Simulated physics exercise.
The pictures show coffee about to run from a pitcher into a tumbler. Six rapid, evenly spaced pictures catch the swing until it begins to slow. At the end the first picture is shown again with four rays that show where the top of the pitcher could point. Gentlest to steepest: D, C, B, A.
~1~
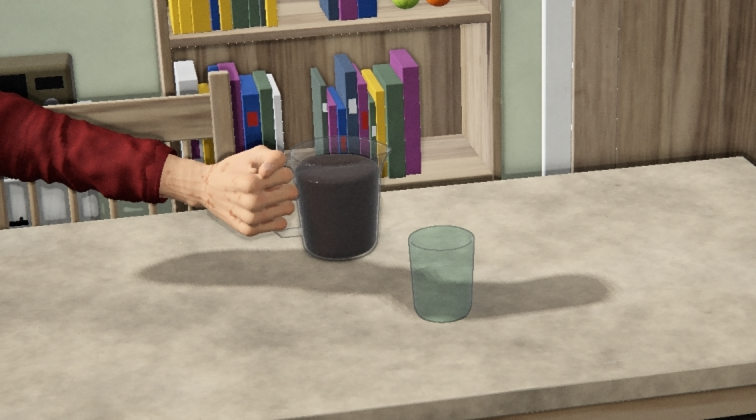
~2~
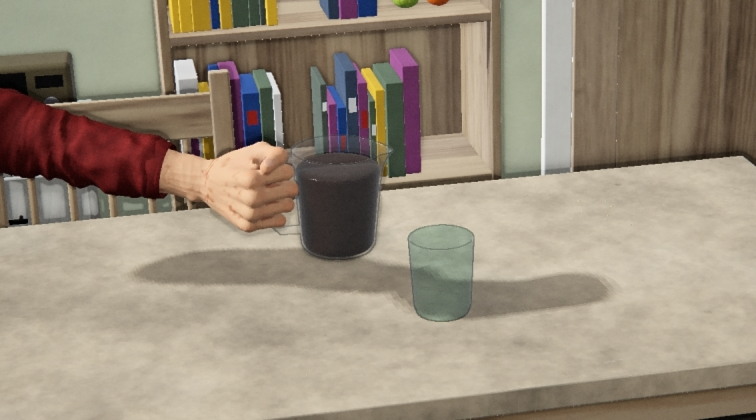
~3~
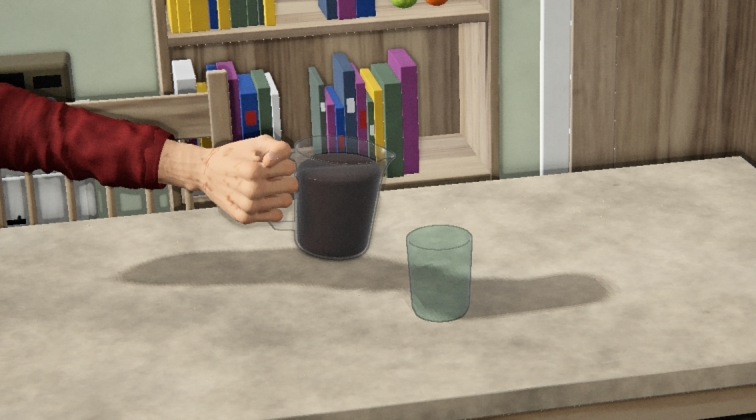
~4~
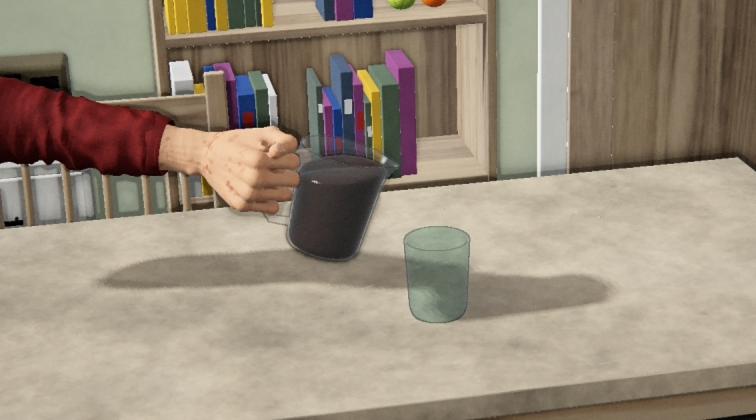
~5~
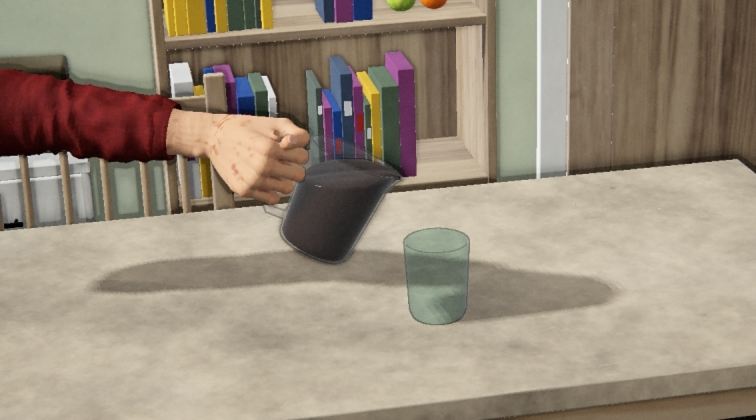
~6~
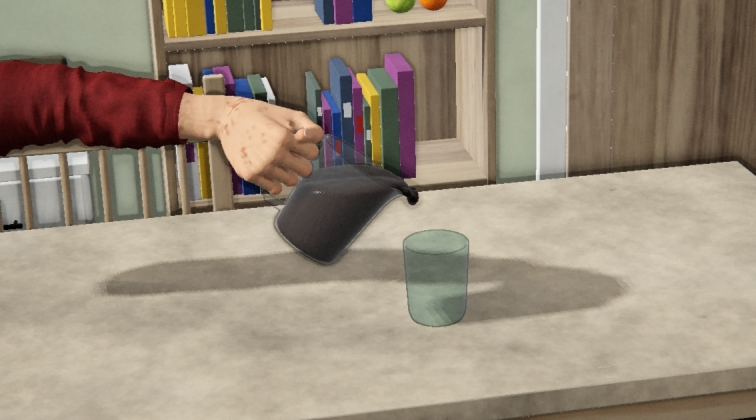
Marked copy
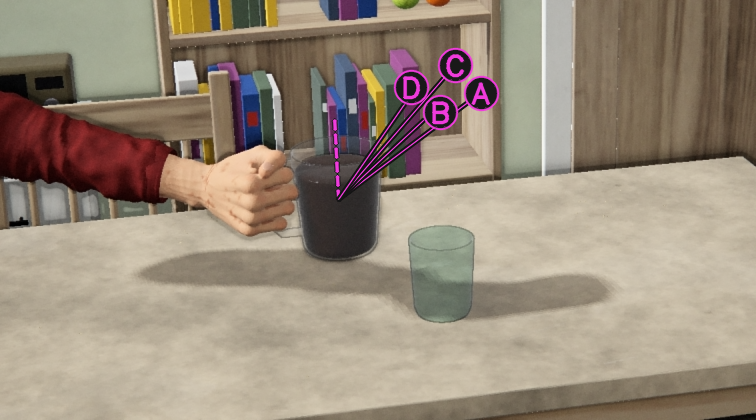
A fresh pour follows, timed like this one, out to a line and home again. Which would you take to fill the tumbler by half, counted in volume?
Line B.
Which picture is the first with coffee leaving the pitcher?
Picture 6.
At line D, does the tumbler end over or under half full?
Under half.
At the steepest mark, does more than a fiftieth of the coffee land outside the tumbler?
No.
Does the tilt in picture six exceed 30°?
Yes, it does.
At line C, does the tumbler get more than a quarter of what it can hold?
Yes.
On the marked copy, A at (467, 102); B at (423, 120); C at (444, 77); D at (404, 104).
Choosing A, the tumbler ends with about 66 % of what it can hold.
Choosing B, the tumbler ends with about 49 % of what it can hold.
Choosing C, the tumbler ends with about 35 % of what it can hold.
Choosing D, the tumbler ends with about 22 % of what it can hold.
